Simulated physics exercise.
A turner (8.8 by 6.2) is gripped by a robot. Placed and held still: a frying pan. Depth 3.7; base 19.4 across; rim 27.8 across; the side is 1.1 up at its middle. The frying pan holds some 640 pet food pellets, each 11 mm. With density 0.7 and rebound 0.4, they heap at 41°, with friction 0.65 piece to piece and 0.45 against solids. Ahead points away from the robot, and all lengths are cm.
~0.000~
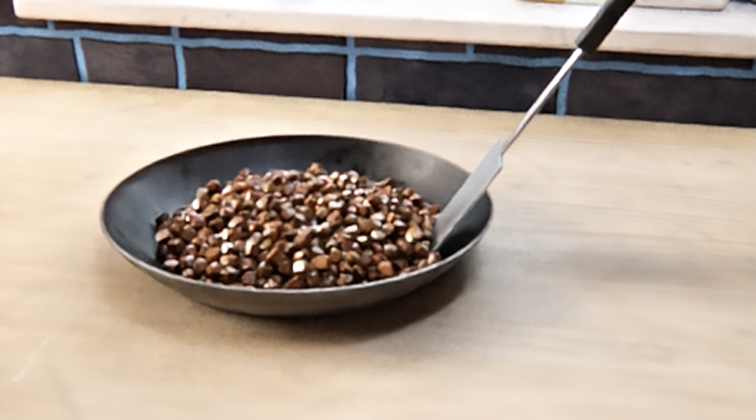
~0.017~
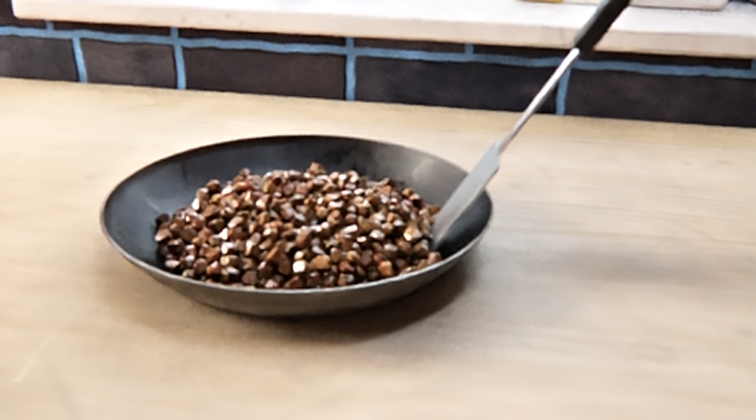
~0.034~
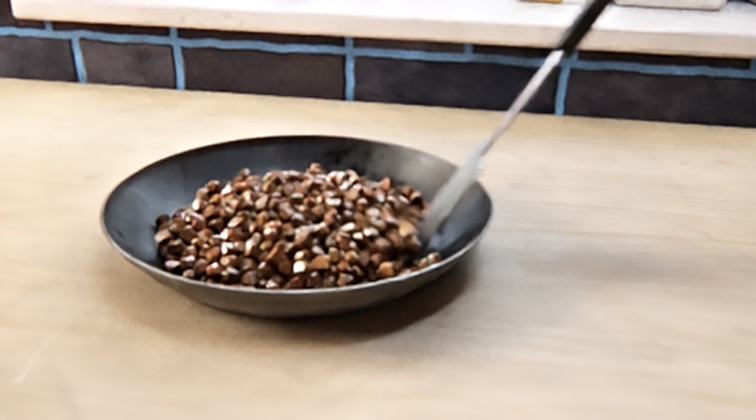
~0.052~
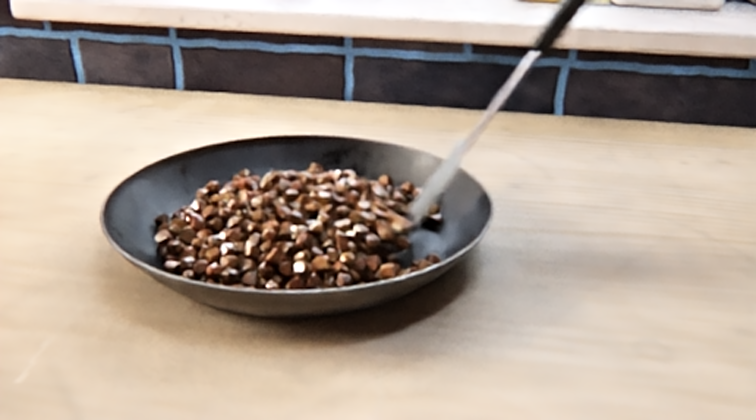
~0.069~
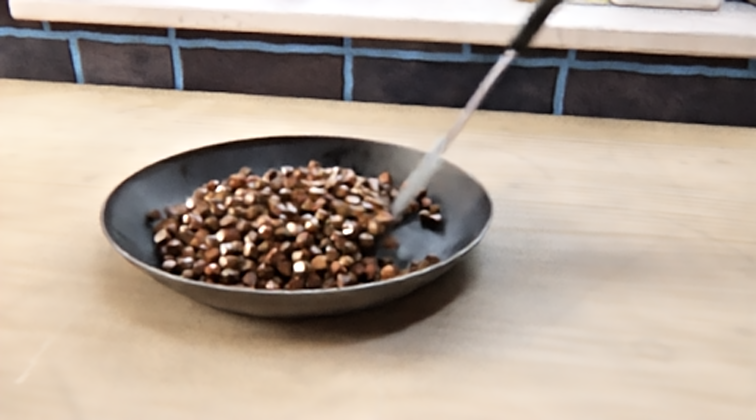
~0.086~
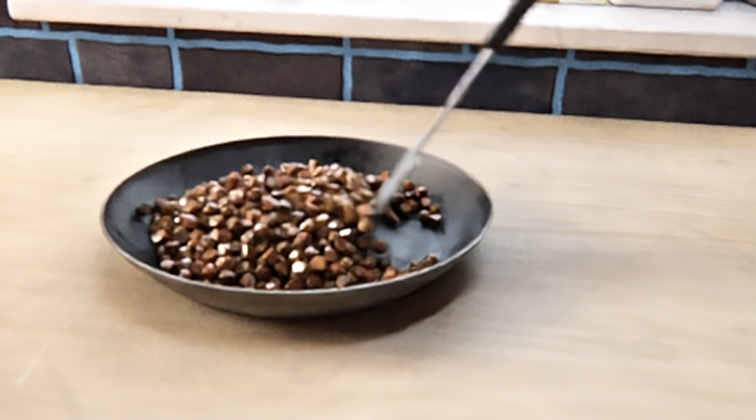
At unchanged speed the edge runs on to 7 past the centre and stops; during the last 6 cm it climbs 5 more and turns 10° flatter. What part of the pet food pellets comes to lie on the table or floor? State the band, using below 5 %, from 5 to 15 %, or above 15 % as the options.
It falls from 5 to 15 %.
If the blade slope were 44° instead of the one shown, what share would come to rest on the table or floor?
I'd put it at about 15 per cent.
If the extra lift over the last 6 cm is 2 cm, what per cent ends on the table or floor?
About 5 per cent.
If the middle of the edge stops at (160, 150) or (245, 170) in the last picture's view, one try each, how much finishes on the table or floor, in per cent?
The two tries give near 20 and near 5 in a hundred.
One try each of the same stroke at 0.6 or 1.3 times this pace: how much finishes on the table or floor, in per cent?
Close to 0 and 15 percent respectively.
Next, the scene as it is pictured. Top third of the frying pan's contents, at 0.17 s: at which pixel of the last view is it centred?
(241, 197).
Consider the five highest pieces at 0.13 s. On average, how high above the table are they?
They are near 5 cm up.
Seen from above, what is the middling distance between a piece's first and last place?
Level distance of around 3 cm.
After 0.13 s, sloping 59°, highest piece 6 above the table; 644 in the frying pan.
After 0.17 s, sloping 55°, highest piece 7 above the table; 644 in the frying pan.
After 0.39 s, sloping 49°, highest piece 5 above the table; 587 in the frying pan, 56 on the table or floor, 1 on the blade or in flight.
After 1.44 s, sloping 49°, highest piece 5 above the table; 587 in the frying pan, 57 on the table or floor.
At rest, 587 in the frying pan, 57 on the table or floor. That is 9 % on the table or floor.
